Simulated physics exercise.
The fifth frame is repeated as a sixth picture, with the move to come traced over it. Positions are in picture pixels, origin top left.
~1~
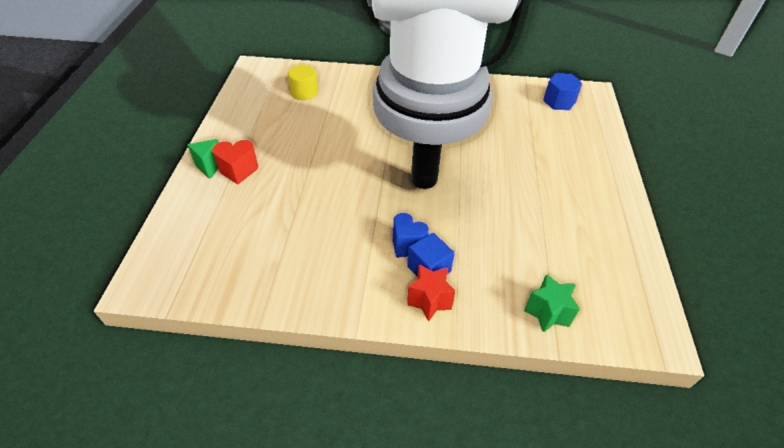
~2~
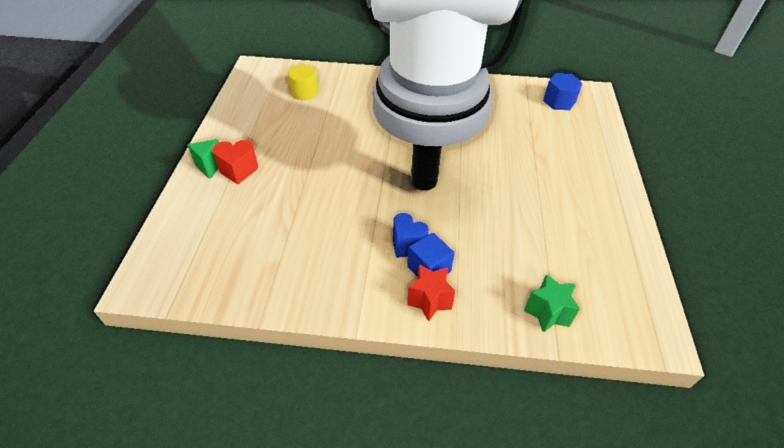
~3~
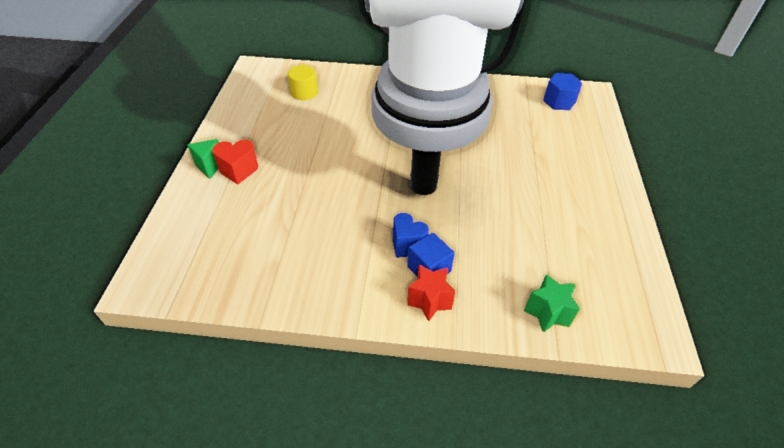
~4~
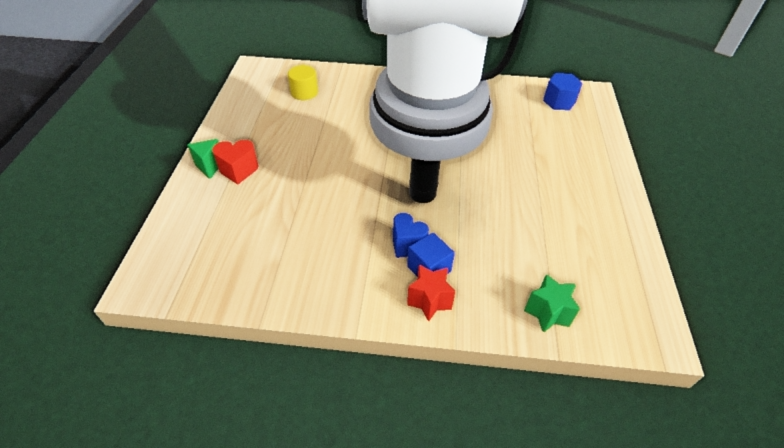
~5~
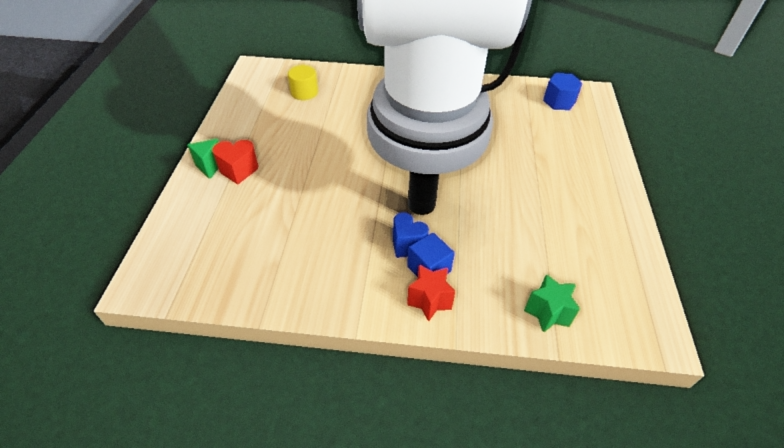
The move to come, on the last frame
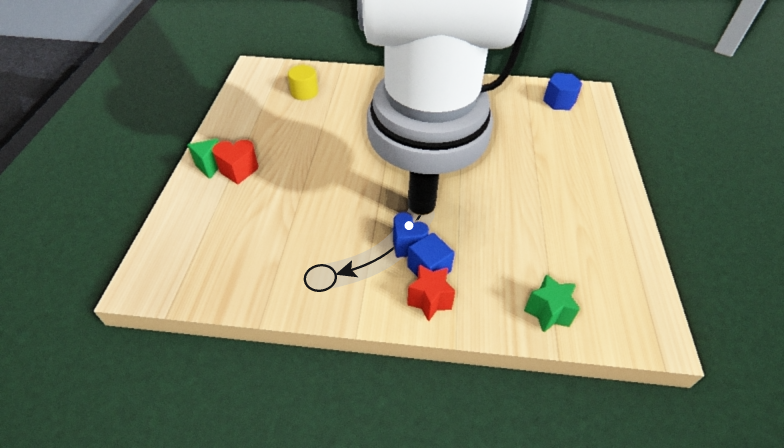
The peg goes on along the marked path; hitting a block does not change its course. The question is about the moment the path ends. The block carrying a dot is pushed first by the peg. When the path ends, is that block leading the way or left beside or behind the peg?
It comes off the peg's front.
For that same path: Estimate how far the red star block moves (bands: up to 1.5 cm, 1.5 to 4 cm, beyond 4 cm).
I reckon it covers less than 1.5 cm.
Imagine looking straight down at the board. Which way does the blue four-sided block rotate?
Looking down, it rotates anti-clockwise.
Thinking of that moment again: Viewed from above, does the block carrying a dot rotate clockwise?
The answer is no.
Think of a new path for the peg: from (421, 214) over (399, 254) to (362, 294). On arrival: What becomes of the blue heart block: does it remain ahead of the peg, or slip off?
It rides in front to the end.
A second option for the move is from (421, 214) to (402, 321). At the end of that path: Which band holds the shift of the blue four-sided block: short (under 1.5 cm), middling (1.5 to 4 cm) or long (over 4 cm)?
Answer: 1.5 to 4 cm.
Drawn move, from (421, 214) via (400, 242) and (365, 265), ending at (320, 278); the dot is on the blue heart block.
What follows on the original path. One third of the way, peg (400, 234); blue heart block (399, 244), turned 35° anticlockwise; blue four-sided block (433, 253), turned 15° anticlockwise.
Two thirds of the way, peg (364, 257); blue heart block (392, 260), turned 75° anticlockwise; blue four-sided block (433, 254), turned 20° anticlockwise; red star block (435, 285).
At the end, peg (319, 270); blue heart block (392, 260), turned 75° anticlockwise; blue four-sided block (433, 254), turned 20° anticlockwise; red star block (435, 285).
